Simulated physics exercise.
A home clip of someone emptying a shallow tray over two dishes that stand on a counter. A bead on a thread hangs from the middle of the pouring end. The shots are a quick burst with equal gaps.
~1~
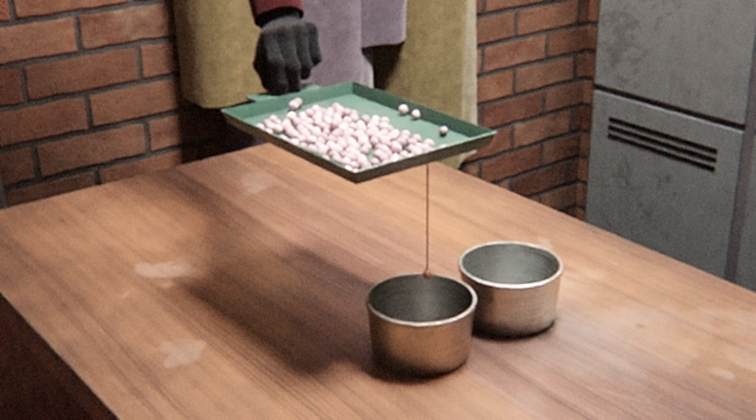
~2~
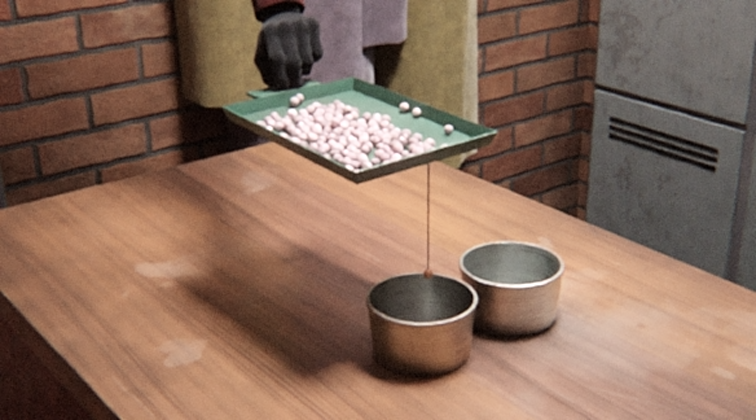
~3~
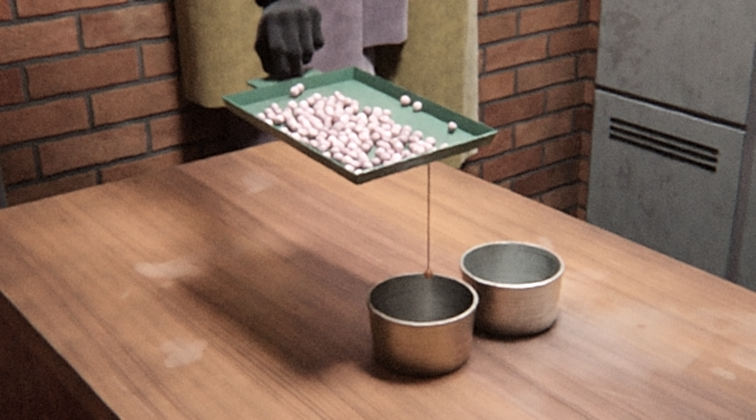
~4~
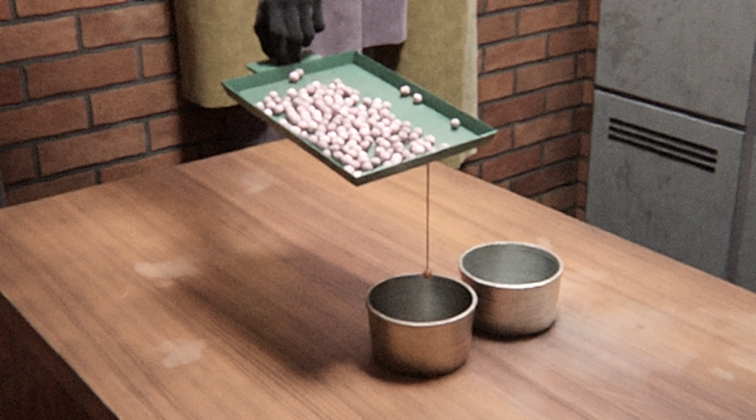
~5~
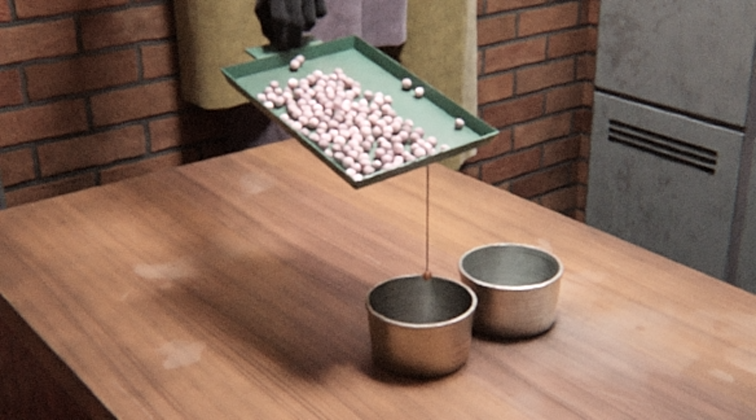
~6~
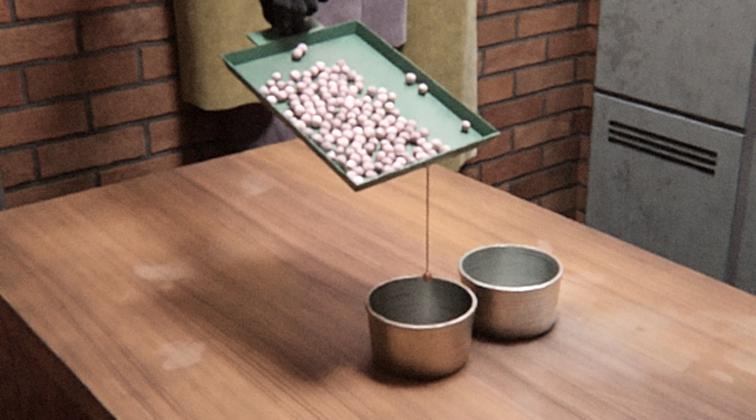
A dark hand tilts a green tray of pink pearls toward its lower left corner.
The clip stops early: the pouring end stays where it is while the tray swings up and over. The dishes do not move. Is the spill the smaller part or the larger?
In the dishes lies under half of it.
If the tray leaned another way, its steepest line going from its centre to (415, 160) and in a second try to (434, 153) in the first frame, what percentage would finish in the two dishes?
In turn 40 and 60 in a hundred.
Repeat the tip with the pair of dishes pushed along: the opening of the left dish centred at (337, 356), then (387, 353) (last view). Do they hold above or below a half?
First most of it, then the larger part.
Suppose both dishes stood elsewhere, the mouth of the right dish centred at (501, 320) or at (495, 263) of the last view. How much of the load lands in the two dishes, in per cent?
Near 40 % and 20 %.
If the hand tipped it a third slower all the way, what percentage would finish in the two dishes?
Some 40 per cent.
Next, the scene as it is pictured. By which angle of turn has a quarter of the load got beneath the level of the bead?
At about 70°.
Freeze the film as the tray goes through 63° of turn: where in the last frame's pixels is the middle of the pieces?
Around (401, 168).
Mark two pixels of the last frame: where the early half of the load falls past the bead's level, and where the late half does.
The first part at (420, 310); the rest at (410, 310).
Shortly afterwards, tray tipped steeply; near two thirds on the tray; a little in the left dish; a little outside both; near a quarter in the air.
Next, tray tipped past a quarter turn; near a third in the left dish; near two thirds outside both; a little in the air.
Some moments later, tray tipped past a quarter turn; near a third in the left dish; near two thirds outside both.
In the end, tray tipped past a quarter turn; near a third in the left dish; none at all in the right dish; near two thirds outside both.
